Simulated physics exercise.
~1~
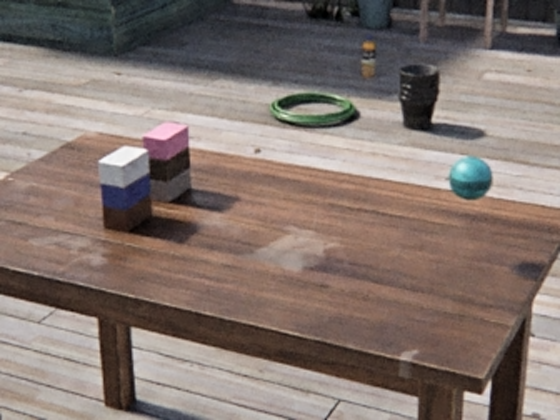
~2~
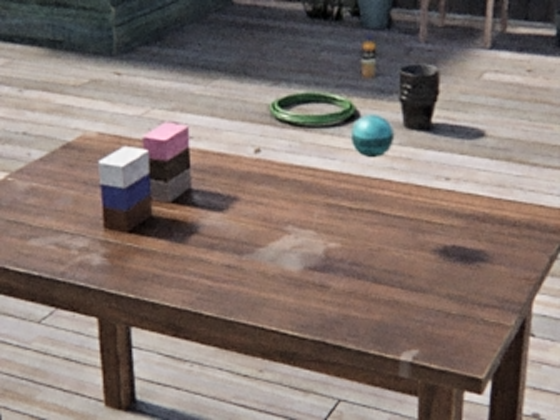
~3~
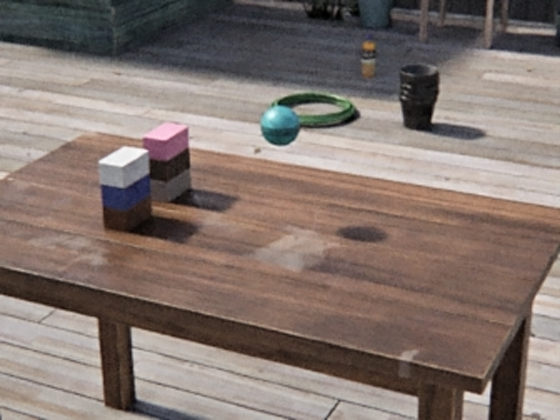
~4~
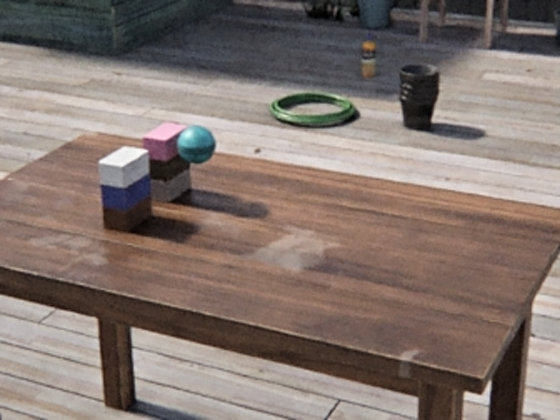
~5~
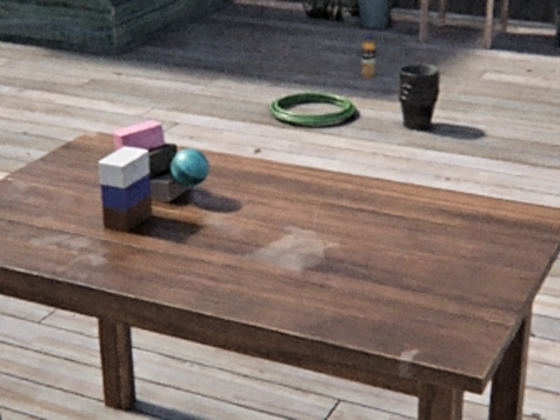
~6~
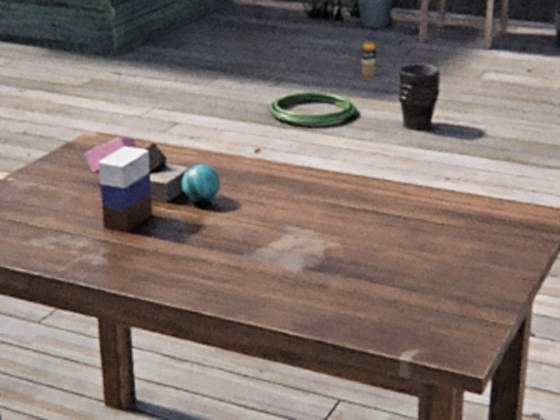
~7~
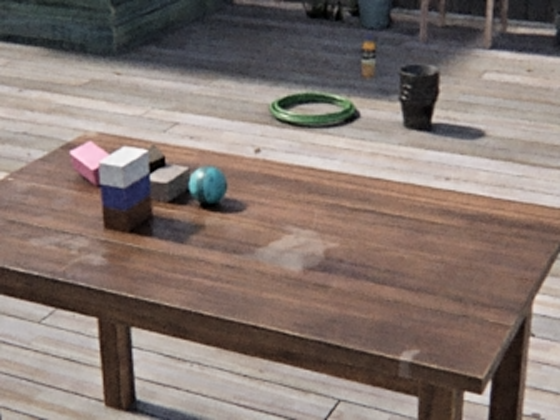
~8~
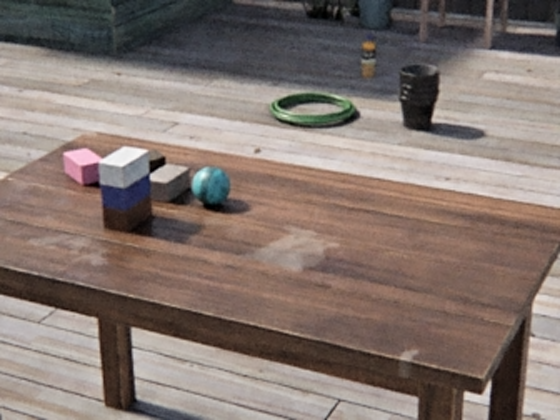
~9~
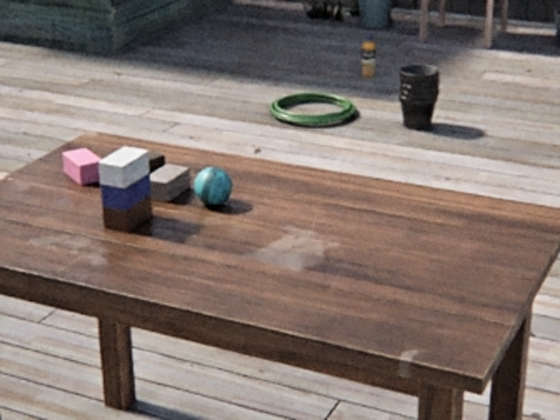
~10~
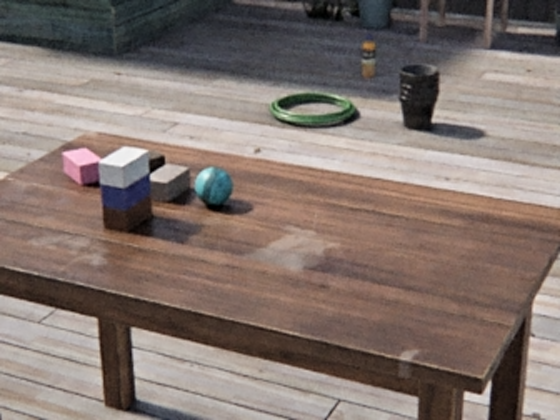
A turquoise ball flies in from the right above a brown wooden table on a plank deck, seen from a raised angle, with a green hose coil and dark pots beyond. Two small stacks stand at the table's left, one white, blue and brown, the other behind it pink, black and grey. The ball sails left and strikes the rear stack near its top. The pink block is knocked off to the left and the black block tips over behind the front stack. The ball drops, rolls slightly right and rests beside the unmoved grey block, while the front stack remains upright.
